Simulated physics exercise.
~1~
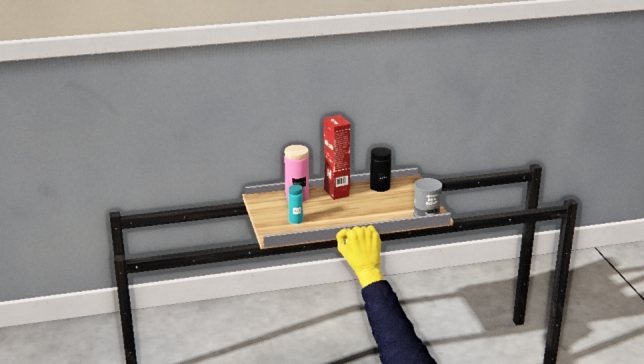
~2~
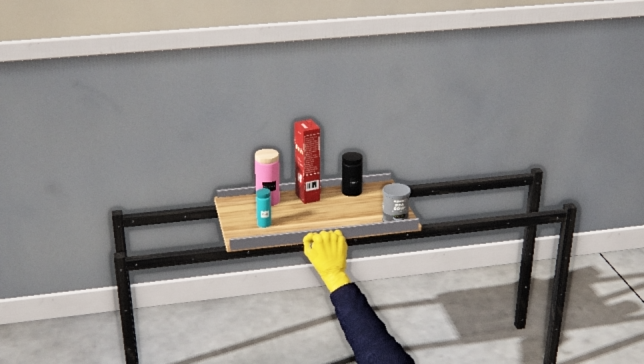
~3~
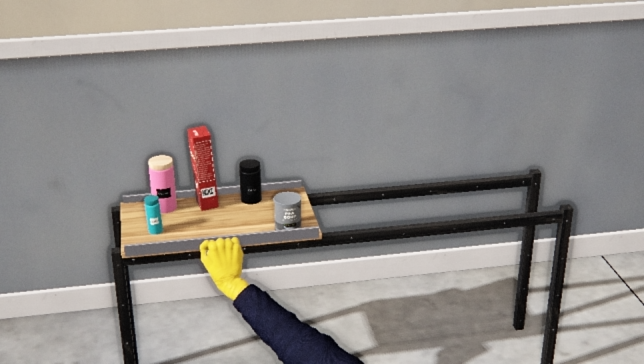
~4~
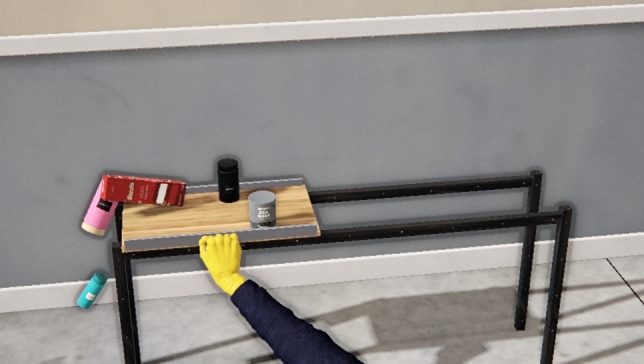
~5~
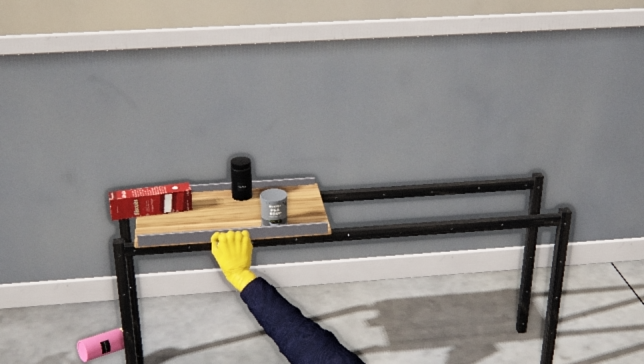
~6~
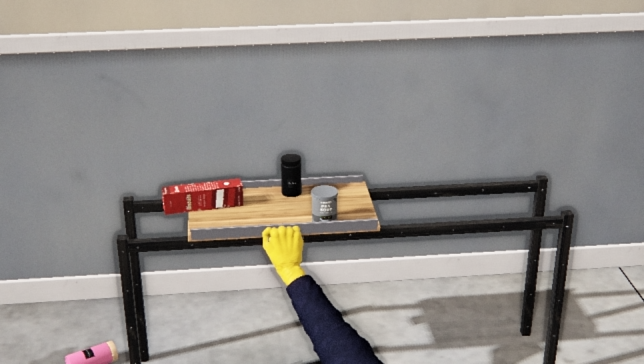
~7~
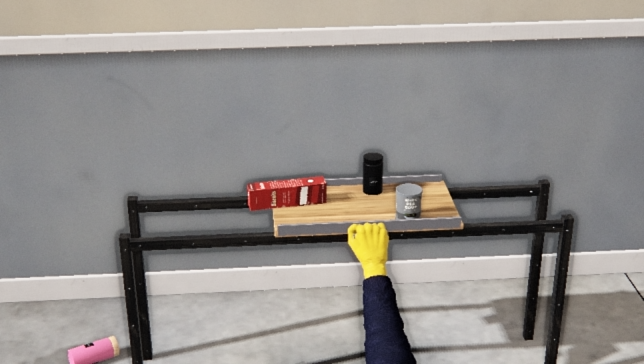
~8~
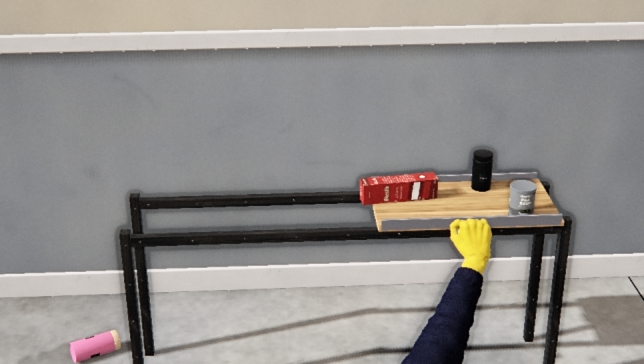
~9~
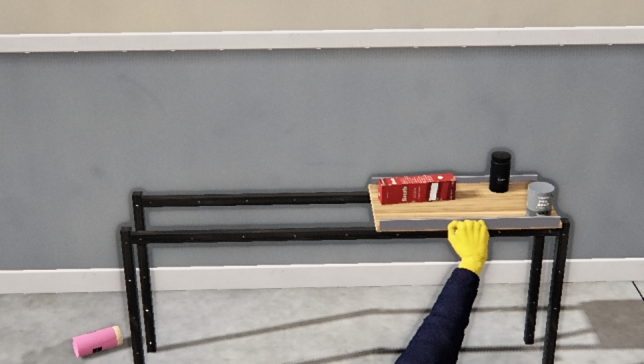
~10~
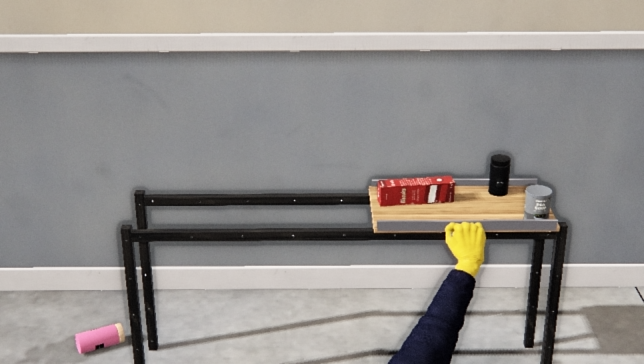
The footage shows a gloved hand moving a wooden tray left along a black frame, where the pink jar and turquoise shaker fall off and the red carton topples, then right to the far end, where the carton lies beside the upright black jar and grey tin.
